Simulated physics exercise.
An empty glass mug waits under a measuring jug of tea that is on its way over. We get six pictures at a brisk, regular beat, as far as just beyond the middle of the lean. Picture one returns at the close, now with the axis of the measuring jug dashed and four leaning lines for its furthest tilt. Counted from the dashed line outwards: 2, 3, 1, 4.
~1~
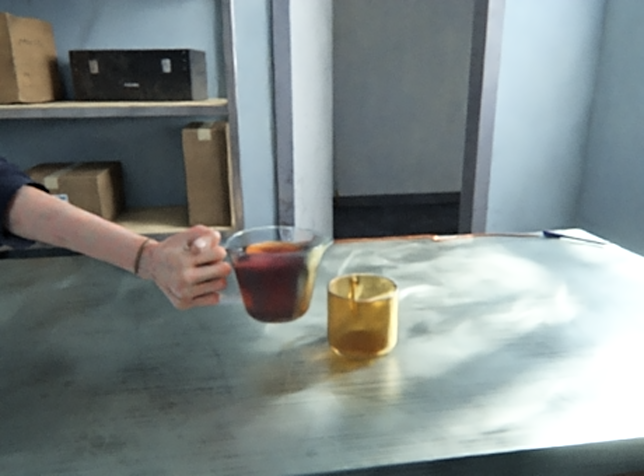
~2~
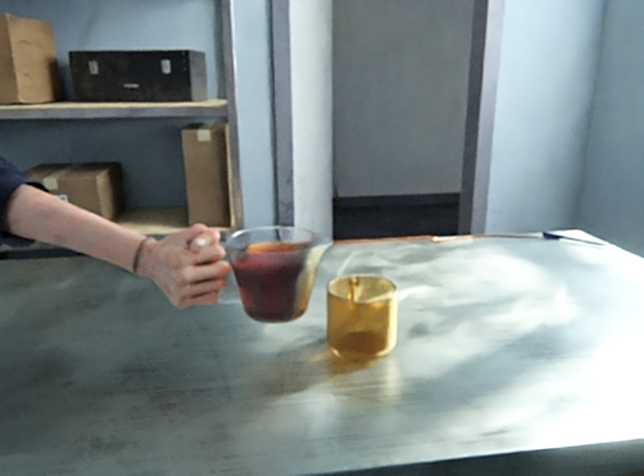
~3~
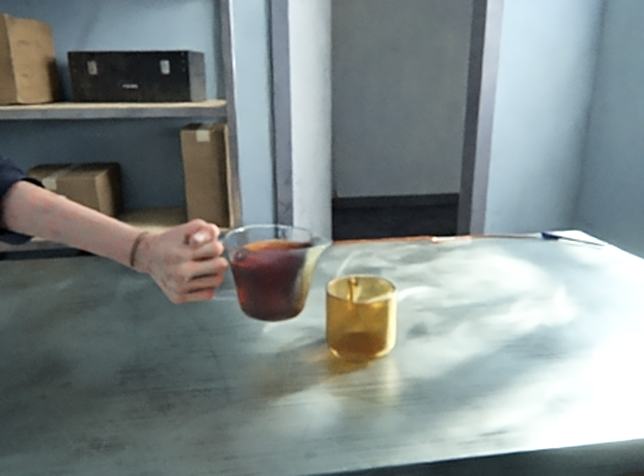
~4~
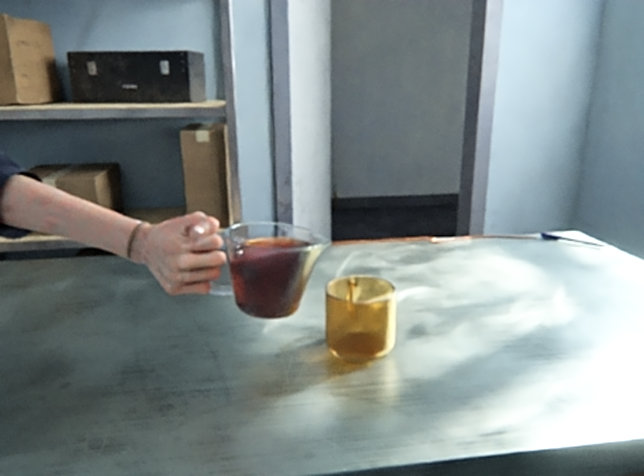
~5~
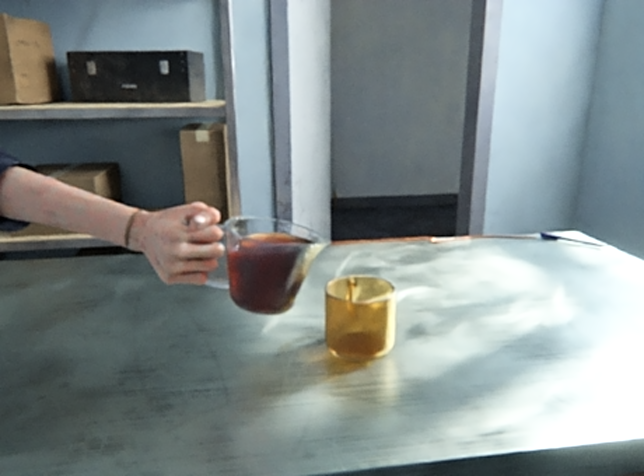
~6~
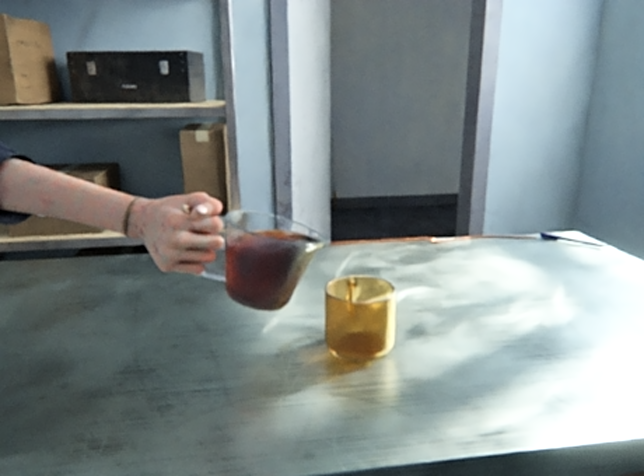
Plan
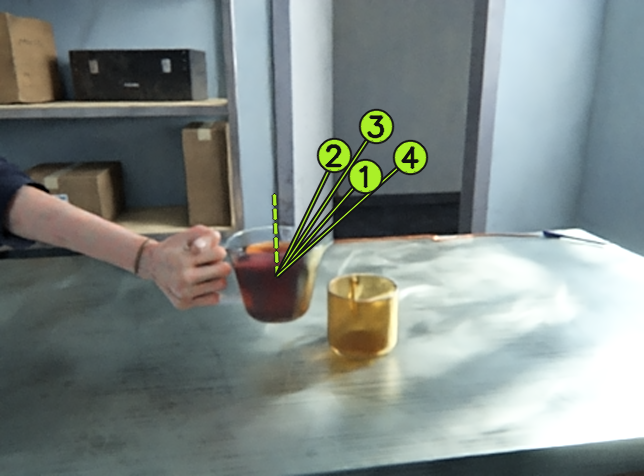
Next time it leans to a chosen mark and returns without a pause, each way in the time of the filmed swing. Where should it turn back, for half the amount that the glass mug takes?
Go for 4.
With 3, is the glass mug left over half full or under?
Under.
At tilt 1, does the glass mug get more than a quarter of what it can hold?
Yes.
On the marked copy, 1 at (353, 188); 2 at (328, 172); 3 at (366, 140); 4 at (397, 168).
If 1 is chosen, the glass mug ends with about 33 % of what it can hold.
If 2 is chosen, the glass mug ends with about 10 % of what it can hold.
If 3 is chosen, the glass mug ends with about 21 % of what it can hold.
If 4 is chosen, the glass mug ends with about 47 % of what it can hold.
